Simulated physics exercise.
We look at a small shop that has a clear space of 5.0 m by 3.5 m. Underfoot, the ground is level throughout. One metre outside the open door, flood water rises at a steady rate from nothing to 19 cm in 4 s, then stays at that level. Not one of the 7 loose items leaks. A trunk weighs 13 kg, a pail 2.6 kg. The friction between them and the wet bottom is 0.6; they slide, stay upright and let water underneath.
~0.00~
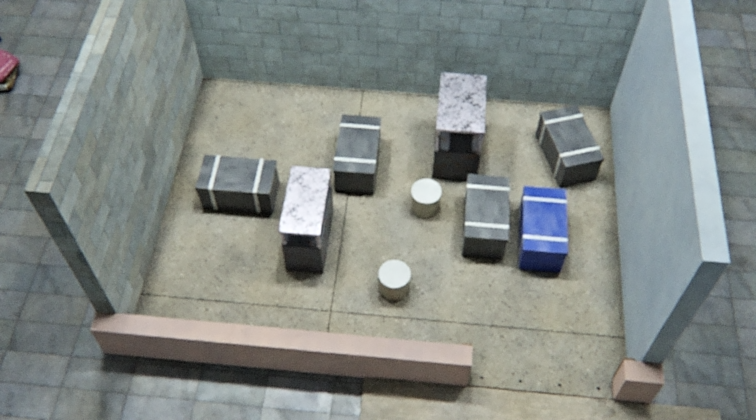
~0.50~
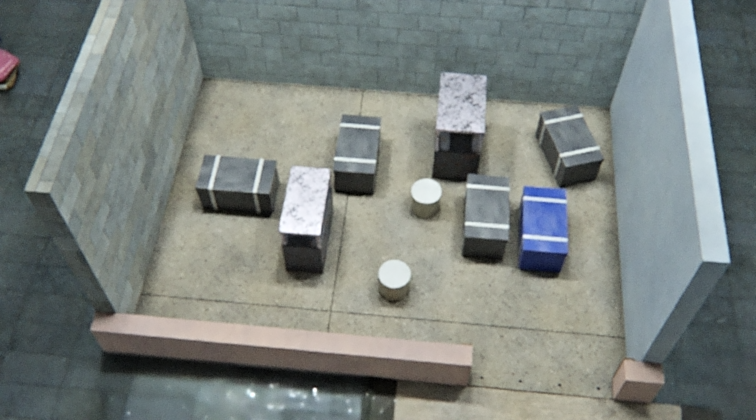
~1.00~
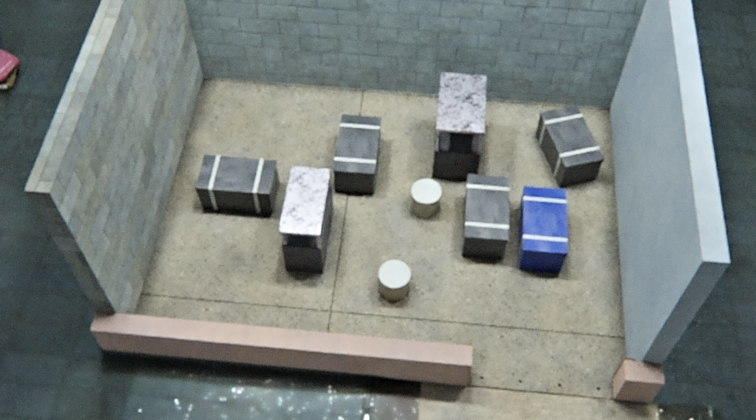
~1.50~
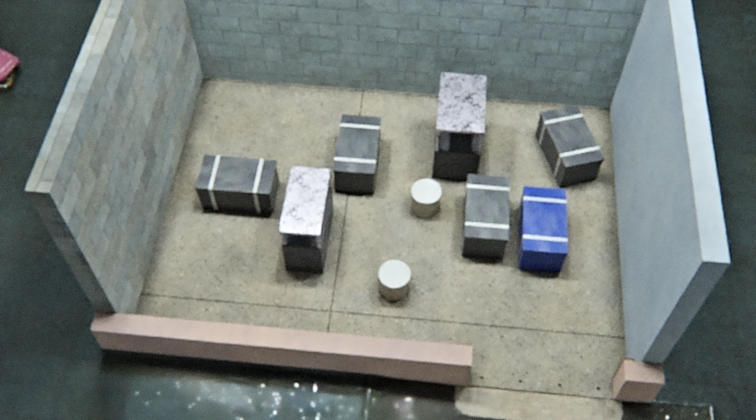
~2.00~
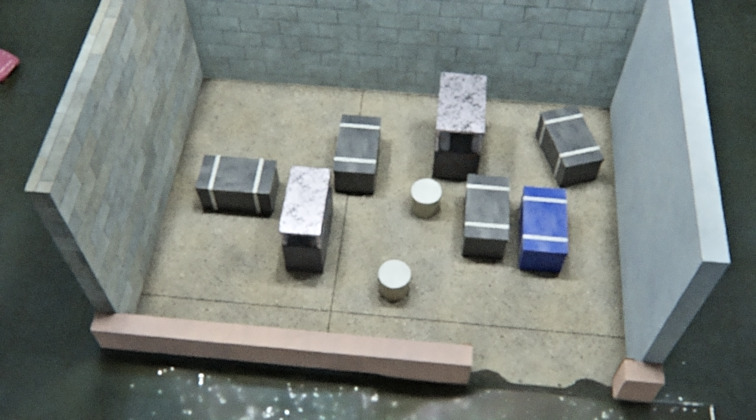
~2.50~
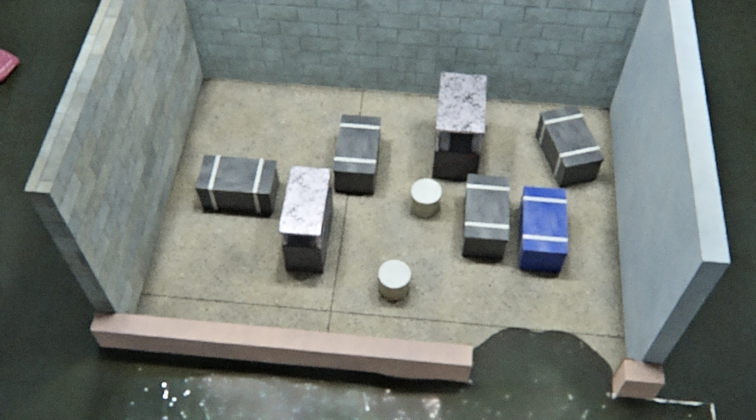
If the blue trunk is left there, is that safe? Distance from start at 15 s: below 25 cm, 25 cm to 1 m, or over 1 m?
Expect it to be pushed beyond a metre.
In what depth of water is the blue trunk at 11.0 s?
Depth approx. 10 cm.
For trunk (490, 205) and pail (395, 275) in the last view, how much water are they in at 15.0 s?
About 10 and 5 cm.
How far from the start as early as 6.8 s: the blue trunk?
Around 80 centimetres.
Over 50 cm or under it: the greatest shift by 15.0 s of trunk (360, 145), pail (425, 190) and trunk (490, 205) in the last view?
The first is bigger, the second bigger and the third bigger.
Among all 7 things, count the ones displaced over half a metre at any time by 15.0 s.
That adds up to 6.
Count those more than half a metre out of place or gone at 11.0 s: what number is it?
That would be 5.
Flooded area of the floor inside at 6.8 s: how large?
At that time the wet patch spans about 11.0 m2.
After 3.5 s the blue trunk is near (545, 218), 0.0 m from its start, aground; 0 afloat.
After 6.8 s the blue trunk is near (514, 152), 0.9 m from its start, afloat; 3 afloat.
After 11.0 s the blue trunk is near (449, 177), 1.1 m from its start, afloat; 5 afloat.
After 15.0 s the blue trunk is near (204, 88), 4.1 m from its start, afloat; 7 afloat.
